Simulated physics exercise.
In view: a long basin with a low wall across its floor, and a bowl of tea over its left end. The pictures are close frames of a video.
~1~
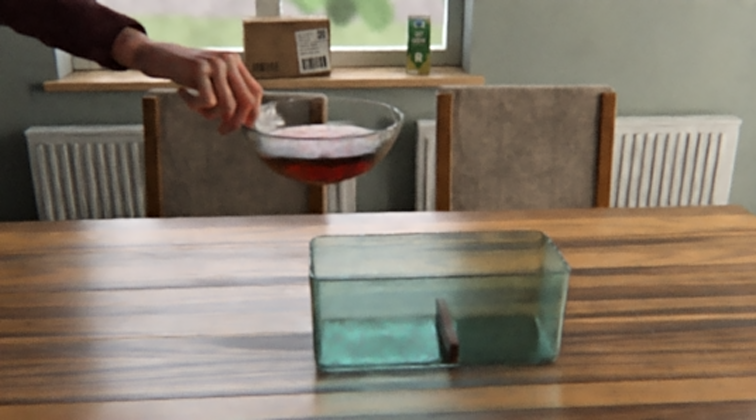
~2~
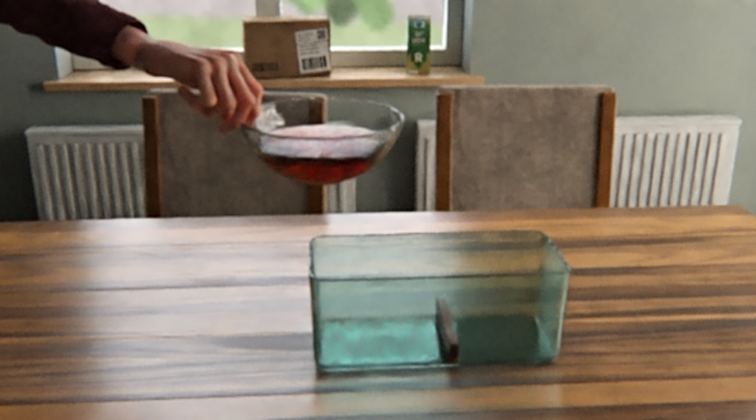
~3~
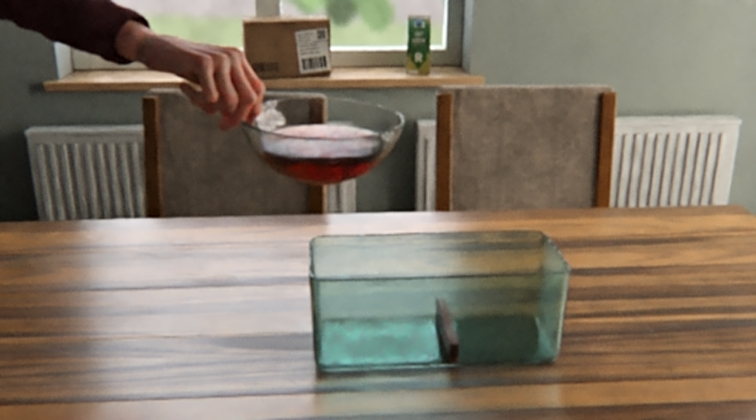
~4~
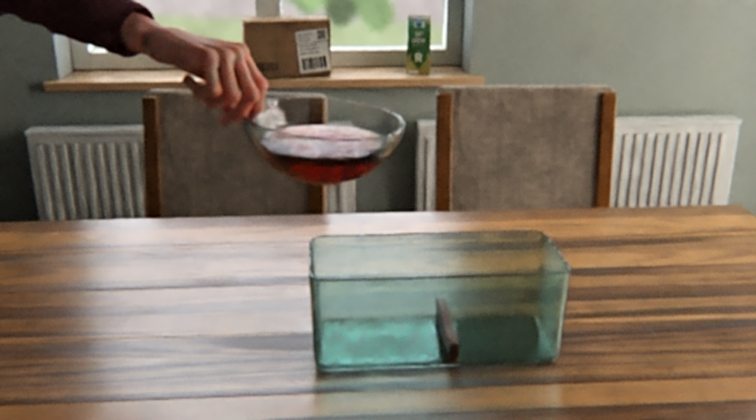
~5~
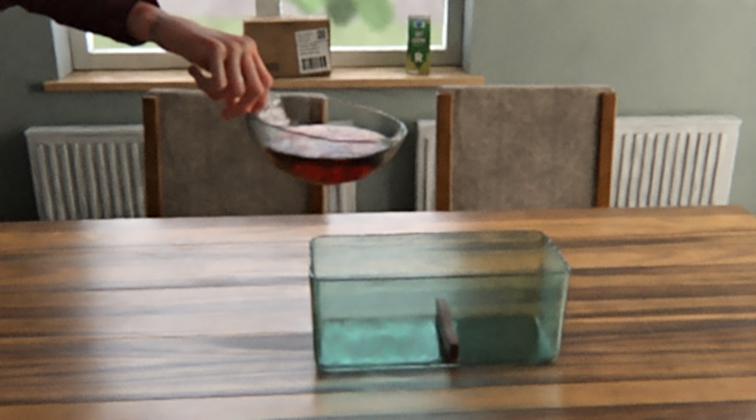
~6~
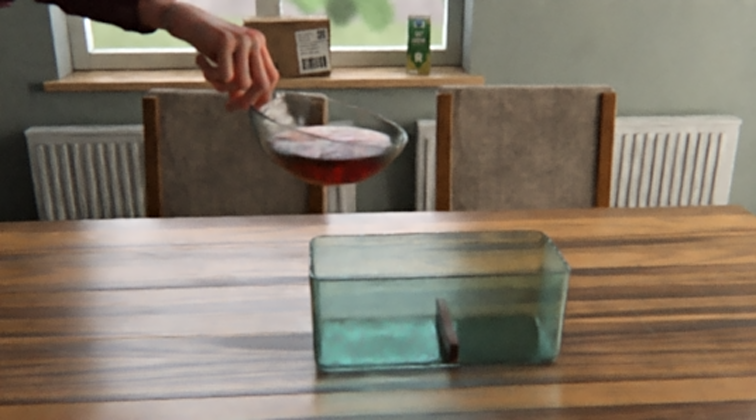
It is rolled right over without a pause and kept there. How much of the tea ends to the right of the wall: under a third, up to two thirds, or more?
It comes to between a third and two thirds.
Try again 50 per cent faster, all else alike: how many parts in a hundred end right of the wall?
It comes to 35 per cent or so.
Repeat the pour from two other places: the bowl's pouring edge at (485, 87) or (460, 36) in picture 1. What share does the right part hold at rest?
About 80 and 85 per cent.
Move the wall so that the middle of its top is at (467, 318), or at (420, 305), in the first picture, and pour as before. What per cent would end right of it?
Roughly 10 per cent, and 75 per cent.
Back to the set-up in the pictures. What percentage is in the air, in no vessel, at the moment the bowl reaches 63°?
Close to 30 per cent.
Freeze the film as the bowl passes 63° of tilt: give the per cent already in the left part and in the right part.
Near 10 on the left, 15 on the right.
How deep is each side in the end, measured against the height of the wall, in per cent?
Near 50 on the left, 50 on the right.
A moment on, the bowl is tipped part way and 42 per cent is still to pour, 12 is left of the wall and 14 right of it.
Next, the bowl is tipped on its side and 0 per cent is still to pour, 57 is left of the wall and 42 right of it.
Then the bowl is tipped right over and 0 per cent is still to pour, 56 is left of the wall and 43 right of it.
Later the bowl is tipped right over and 0 per cent is still to pour, 56 is left of the wall and 43 right of it.
At rest 56 per cent lies left of the wall, 43 right of it and 0 outside.
